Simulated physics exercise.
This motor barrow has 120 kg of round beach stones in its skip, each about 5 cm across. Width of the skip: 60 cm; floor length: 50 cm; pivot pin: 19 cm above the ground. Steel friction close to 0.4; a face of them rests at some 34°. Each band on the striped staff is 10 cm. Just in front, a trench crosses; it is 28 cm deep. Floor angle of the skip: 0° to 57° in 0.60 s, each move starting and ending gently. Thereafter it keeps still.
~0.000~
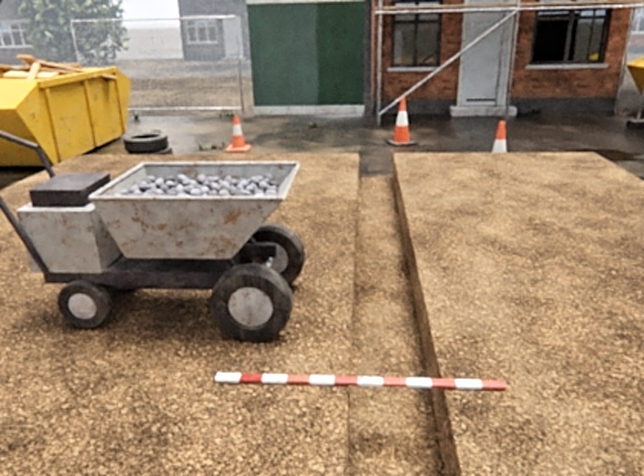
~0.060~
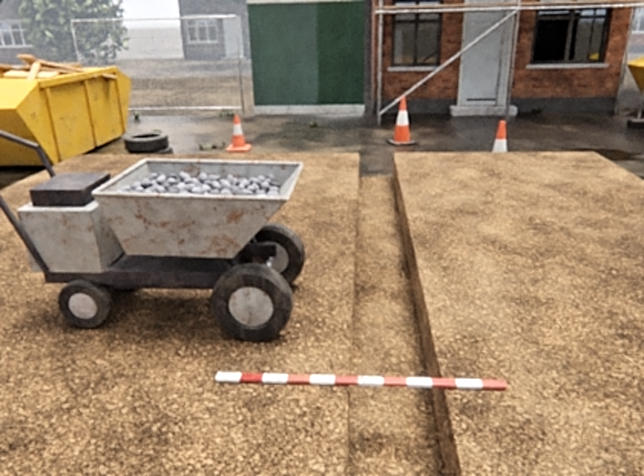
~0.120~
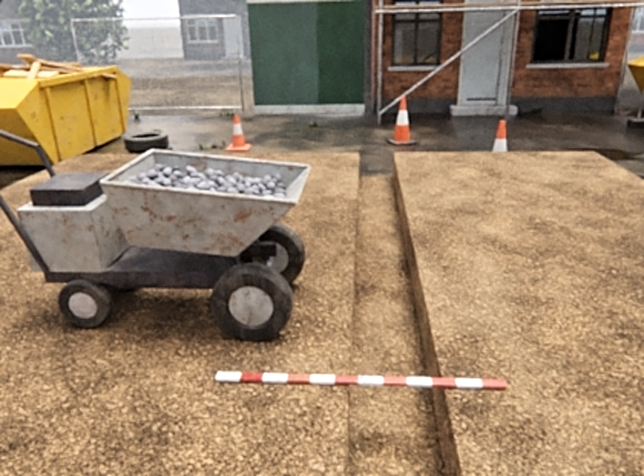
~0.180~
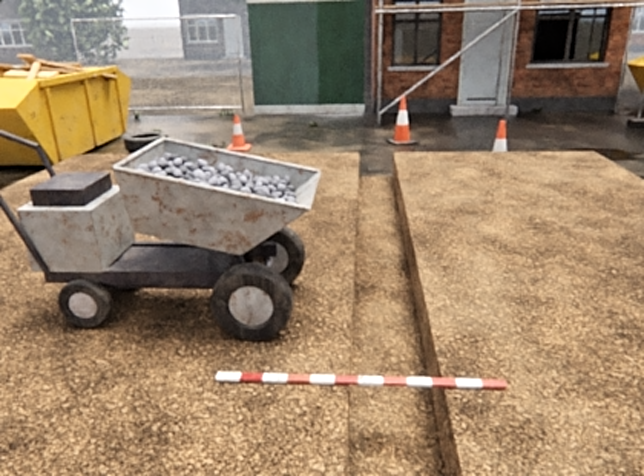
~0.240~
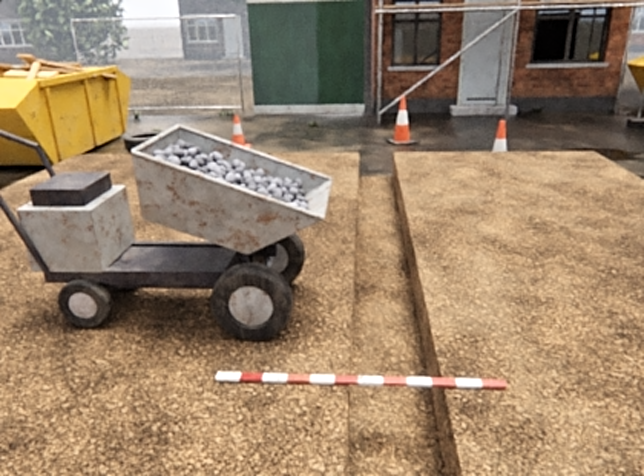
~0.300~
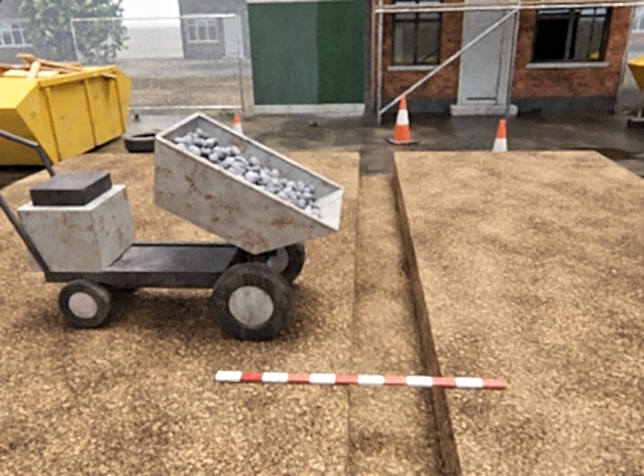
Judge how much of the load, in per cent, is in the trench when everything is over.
I judge it at about 59 per cent.
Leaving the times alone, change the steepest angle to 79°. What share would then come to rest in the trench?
It would be near 65 per cent.
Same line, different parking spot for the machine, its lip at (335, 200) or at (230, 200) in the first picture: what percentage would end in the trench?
Around 25% for the first place and 75% for the second.
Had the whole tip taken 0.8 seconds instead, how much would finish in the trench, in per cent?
65 per cent.
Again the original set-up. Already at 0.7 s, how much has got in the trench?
Close to 10 per cent at that time.
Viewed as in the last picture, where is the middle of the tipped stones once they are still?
At about pixel (412, 342) in the last view.
After 0.4 s the floor is at 48°; 100 % in the skip; the foremost stones are at (344, 241).
After 0.7 s the floor is at 57°; 90 % in the skip, 10 % in the trench; the foremost stones are at (424, 301).
After 1.0 s the floor is at 57°; 43 % in the skip, 27 % in the trench, 30 % past the trench; the foremost stones are at (543, 315).
After 3.0 s the floor is at 57°; 9 % in the skip, 59 % in the trench, 32 % past the trench; the foremost stones are past the picture's edge.
